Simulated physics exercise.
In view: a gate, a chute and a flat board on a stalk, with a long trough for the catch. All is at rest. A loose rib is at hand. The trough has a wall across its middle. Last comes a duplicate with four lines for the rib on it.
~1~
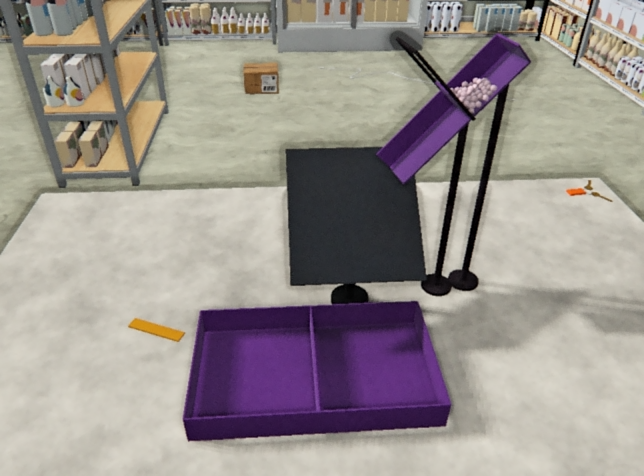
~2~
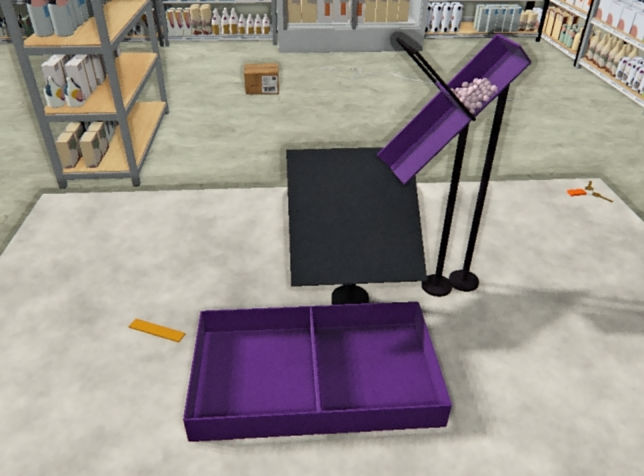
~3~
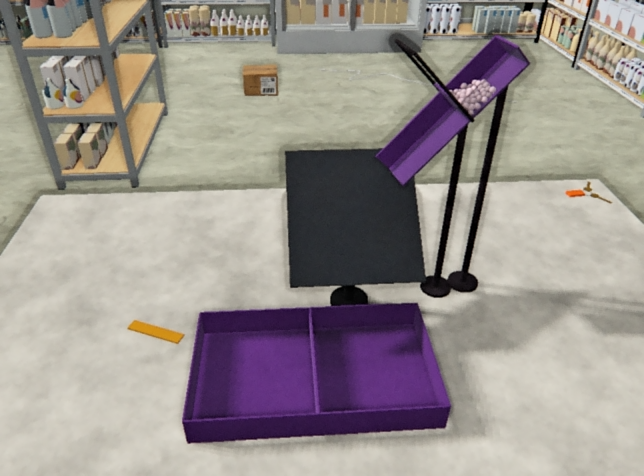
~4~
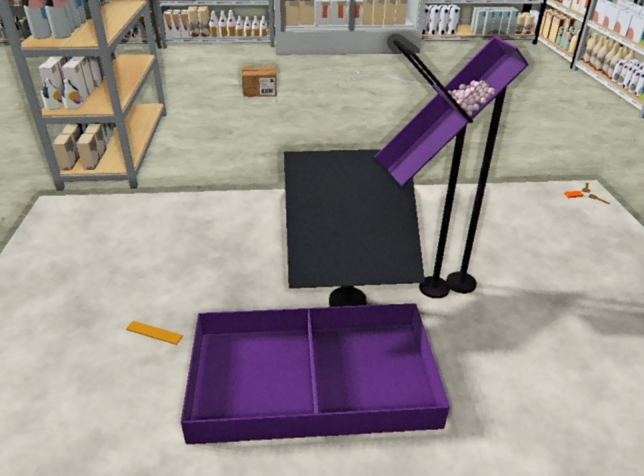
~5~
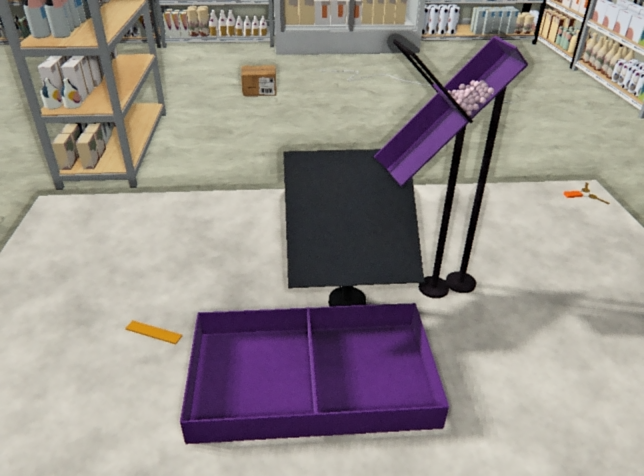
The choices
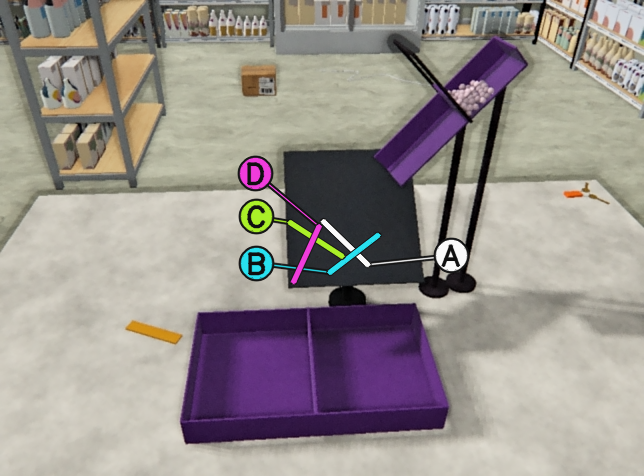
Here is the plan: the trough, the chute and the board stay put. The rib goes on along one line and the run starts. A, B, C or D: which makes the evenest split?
The best line is D.
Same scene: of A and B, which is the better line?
Here it is line A.
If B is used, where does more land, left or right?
Left.
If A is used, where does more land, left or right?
Right.
On the marked copy, line A from (323, 221) to (367, 264); line B from (378, 235) to (329, 272); line C from (290, 222) to (342, 256); line D from (319, 226) to (293, 281).
With A, of what is caught, about a tenth in the left half, the larger part in the right.
With B, of what is caught, every piece in the left half, not one piece in the right.
With C, of what is caught, about a tenth in the left half, almost all in the right.
With D, of what is caught, roughly two thirds in the left half, roughly a third in the right.
